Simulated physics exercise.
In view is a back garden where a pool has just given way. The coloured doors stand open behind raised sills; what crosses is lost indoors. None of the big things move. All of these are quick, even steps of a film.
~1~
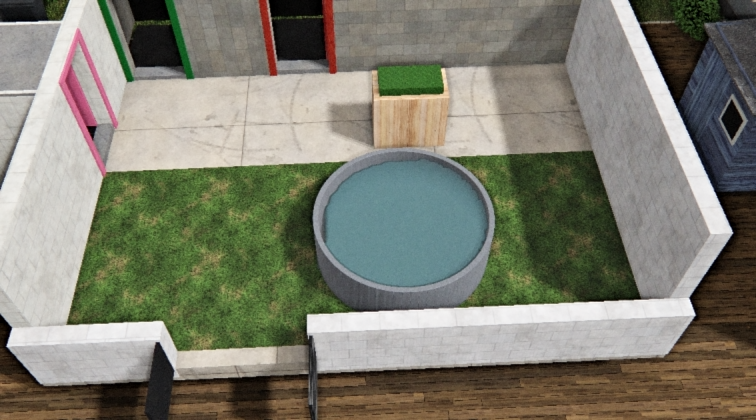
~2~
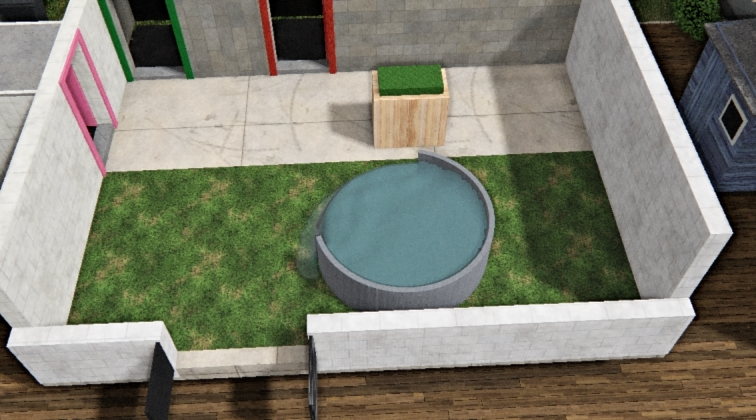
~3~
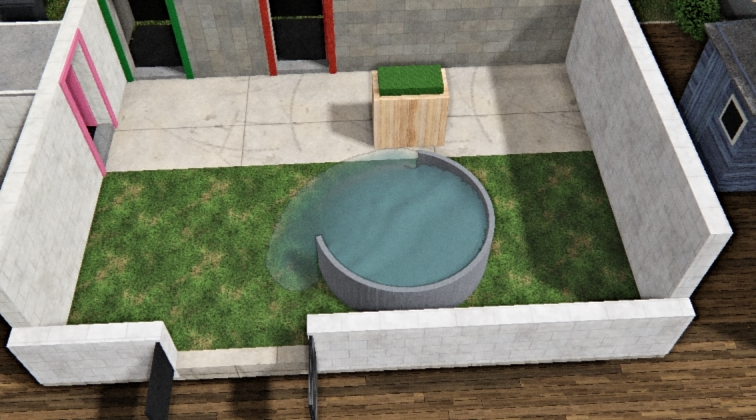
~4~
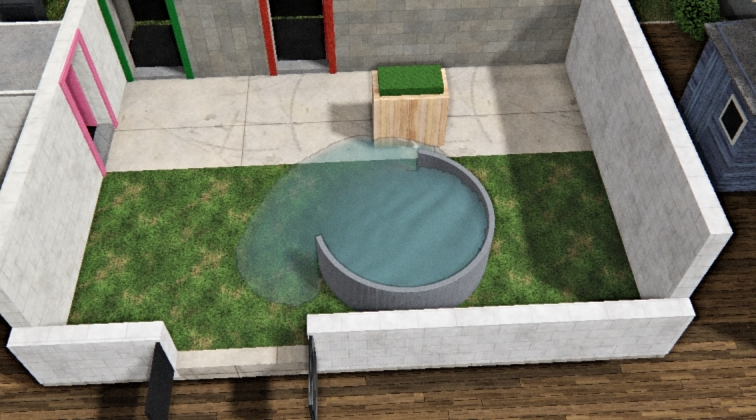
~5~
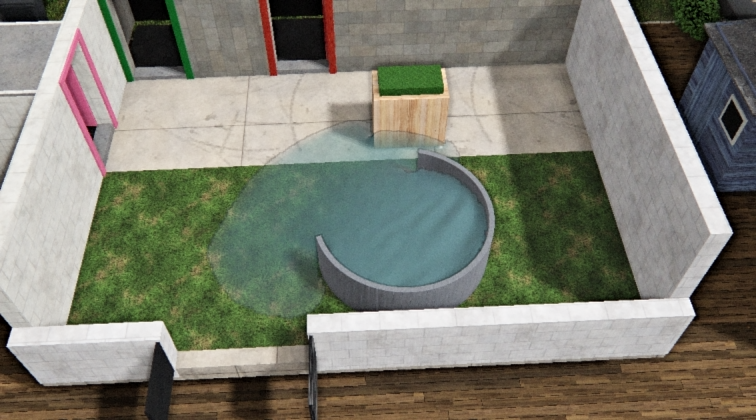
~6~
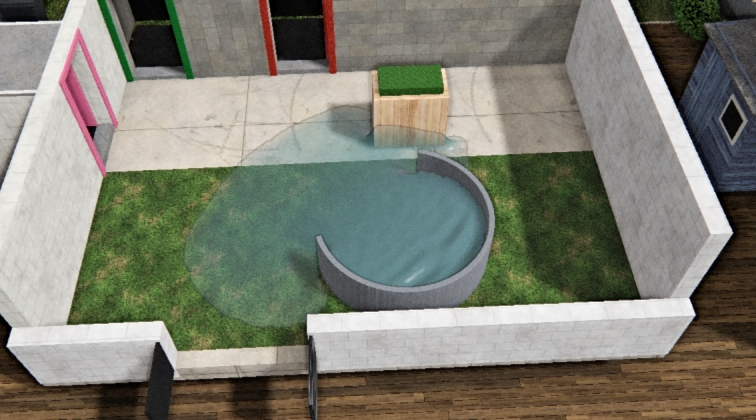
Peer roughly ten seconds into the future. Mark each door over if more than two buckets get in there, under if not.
Pink door: Over, green door: Over, red door: Over.
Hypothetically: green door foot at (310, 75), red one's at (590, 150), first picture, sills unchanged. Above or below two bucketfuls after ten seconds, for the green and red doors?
Door by door: Green tops the limit, red doesn't reach the mark.
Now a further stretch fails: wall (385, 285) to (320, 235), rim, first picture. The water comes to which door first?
Answer: The pink one.
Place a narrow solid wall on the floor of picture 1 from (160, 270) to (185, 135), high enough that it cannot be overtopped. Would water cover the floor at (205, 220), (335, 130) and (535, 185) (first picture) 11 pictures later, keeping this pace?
Submerged, submerged, then submerged.
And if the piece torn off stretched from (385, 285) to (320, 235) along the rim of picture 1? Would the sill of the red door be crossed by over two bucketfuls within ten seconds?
Taking them in turn, red falls short.
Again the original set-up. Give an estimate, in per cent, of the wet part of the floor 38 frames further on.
Near 90 in a hundred.
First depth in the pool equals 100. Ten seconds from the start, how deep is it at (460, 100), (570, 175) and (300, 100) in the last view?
In order: Roughly 6, 4 and 8 in a hundred.
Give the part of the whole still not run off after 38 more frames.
Around 86 parts in a hundred.
A moment on, water covers 50 % of the floor; the pink door not reached, the green door not reached, the red door wet at the sill, nothing in.
Next, water covers 65 % of the floor; the pink door wet at the sill, nothing in, the green door wet at the sill, nothing in, the red door over two buckets in.
Then, water covers 75 % of the floor; the pink door over two buckets in, the green door far over two buckets in, the red door over two buckets in.
Later, water covers 90 % of the floor; the pink door over two buckets in, the green door far over two buckets in, the red door over two buckets in.
In the end, water covers 95 % of the floor; the pink door over two buckets in, the green door far over two buckets in, the red door over two buckets in.
